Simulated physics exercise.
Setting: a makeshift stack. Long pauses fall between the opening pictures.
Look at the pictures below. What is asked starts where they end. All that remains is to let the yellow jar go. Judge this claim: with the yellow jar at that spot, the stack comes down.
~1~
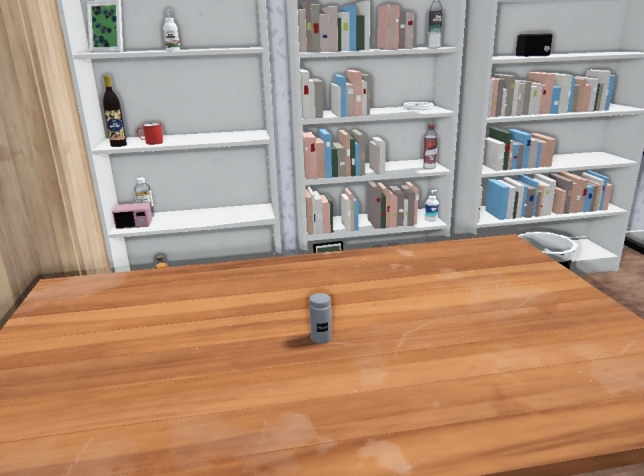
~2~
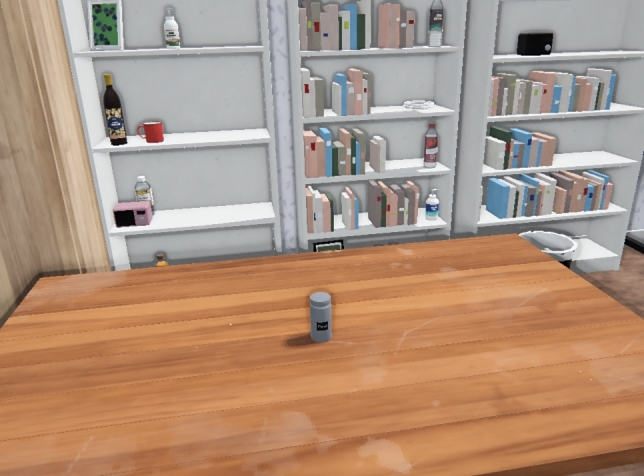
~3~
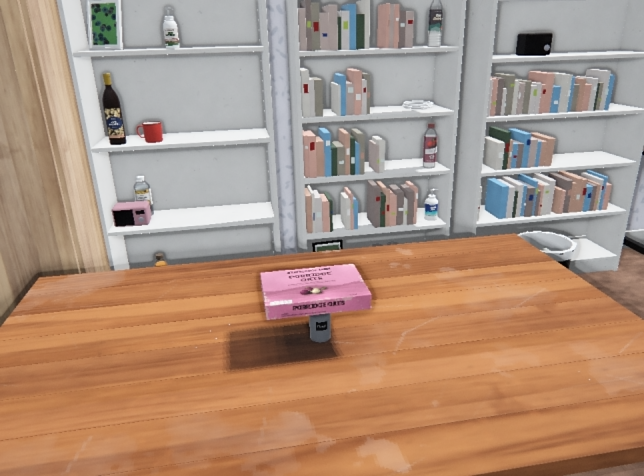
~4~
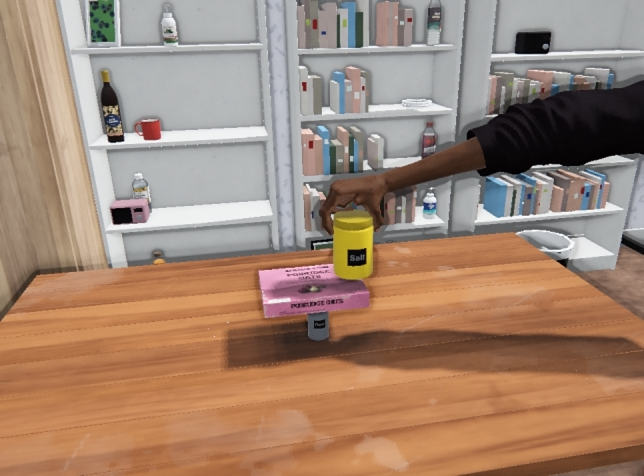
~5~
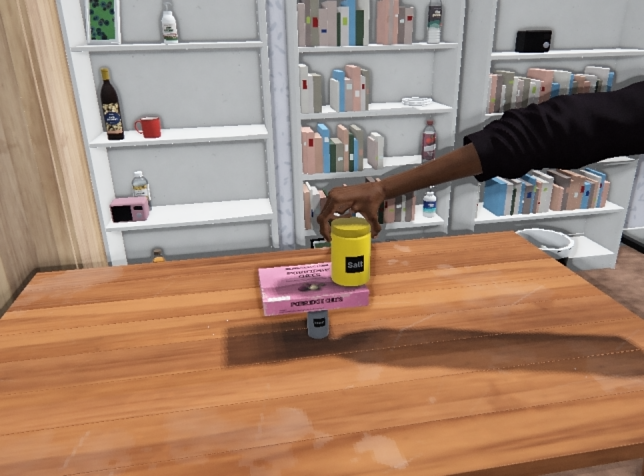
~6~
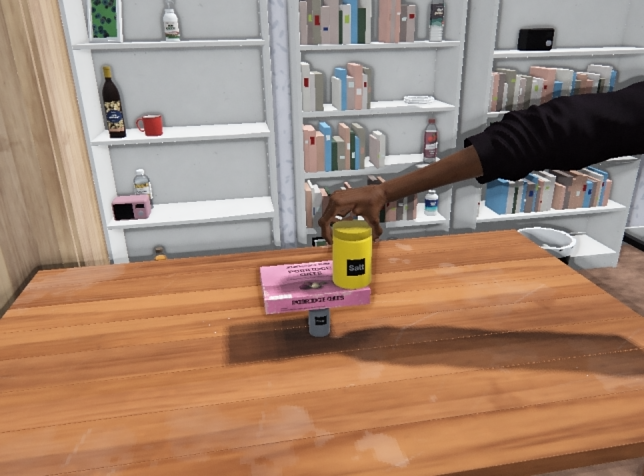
A fall.
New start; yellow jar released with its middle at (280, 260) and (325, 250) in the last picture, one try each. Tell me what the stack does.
The first time it tumbles down, but the second time it stays in place.
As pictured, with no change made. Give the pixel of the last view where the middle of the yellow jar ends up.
Around (409, 340).
Then, 0.50 s on from there, yellow jar now fallen; pink packet turned 44° from how it was put.
Then, 0.70 s on from there, pink packet on its side.
Then, 1.00 s on from there, pink packet now fallen; grey shaker turned 3° from how it was put.
Then, 1.30 s on from there, grey shaker on its side.
In the end, fallen, pink packet and yellow jar; toppled in the stack, grey shaker. At the end, from the last picture's camera, yellow jar near (409, 339). The stack gives way.
